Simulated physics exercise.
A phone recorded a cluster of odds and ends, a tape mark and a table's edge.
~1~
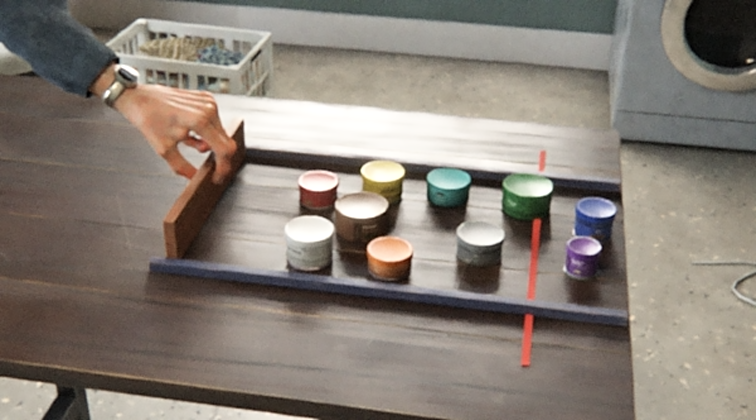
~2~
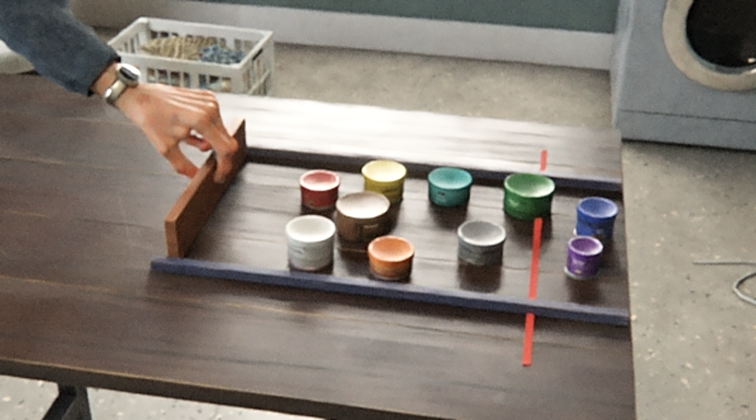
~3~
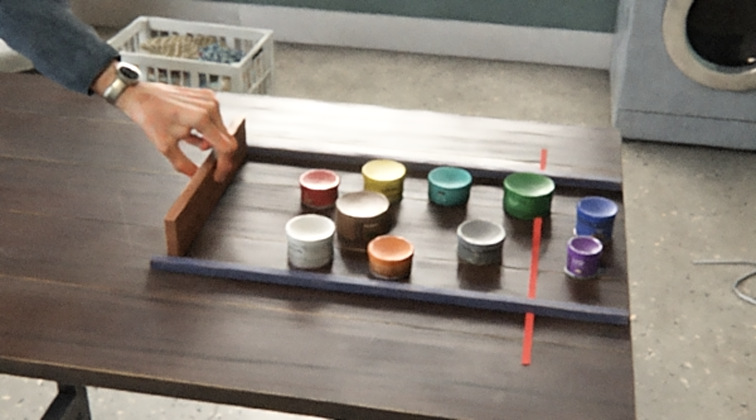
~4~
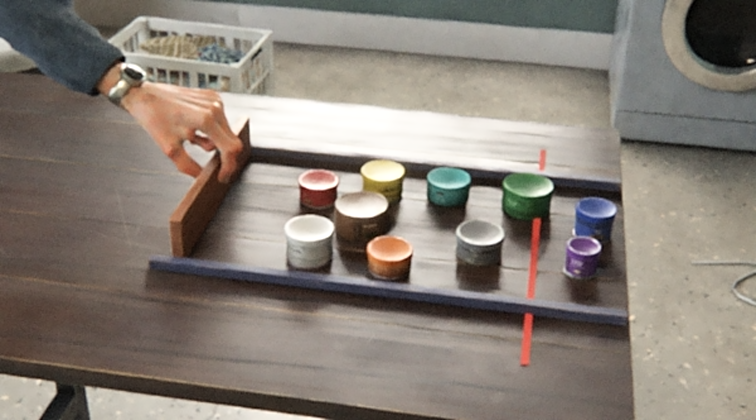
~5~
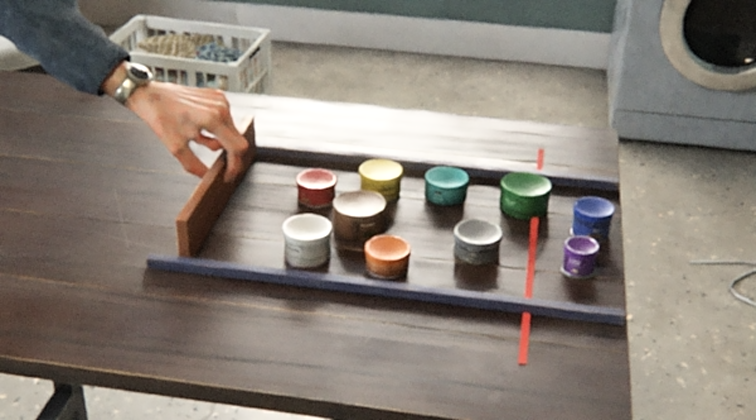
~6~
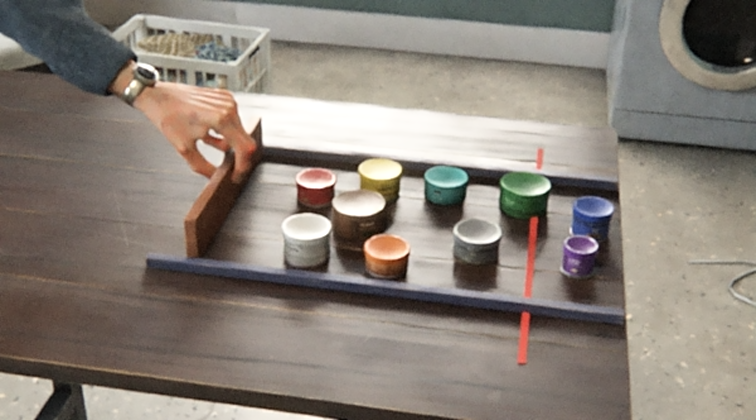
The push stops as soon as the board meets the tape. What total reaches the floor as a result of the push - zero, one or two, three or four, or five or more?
The total on the floor is one or two.
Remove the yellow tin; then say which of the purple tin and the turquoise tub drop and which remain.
Well, the purple tin goes off the edge while the turquoise tub is still there.
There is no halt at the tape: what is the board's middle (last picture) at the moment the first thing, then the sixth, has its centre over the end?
The middle is at about (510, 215), later at about (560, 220).
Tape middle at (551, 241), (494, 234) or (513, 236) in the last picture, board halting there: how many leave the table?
Per try: 2; 0; 0.
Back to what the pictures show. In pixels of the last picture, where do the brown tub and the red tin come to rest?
They come to rest around (559, 238) and (555, 216).
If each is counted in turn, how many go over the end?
Result - number fallen: 2.
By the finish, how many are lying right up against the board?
At rest, 4 are in contact.
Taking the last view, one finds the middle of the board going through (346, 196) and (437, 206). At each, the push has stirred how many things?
The counts are 5 and 8.
Soon after, none off yet; blue tin at rest near (591, 220); purple tin at rest near (579, 257); green tub at rest near (524, 195).
After that, none off yet; blue tin at rest near (591, 220); purple tin at rest near (579, 257); green tub displaced a little near (548, 198).
In the end, the number that fall off is one or two; gone, green tub and purple tin.
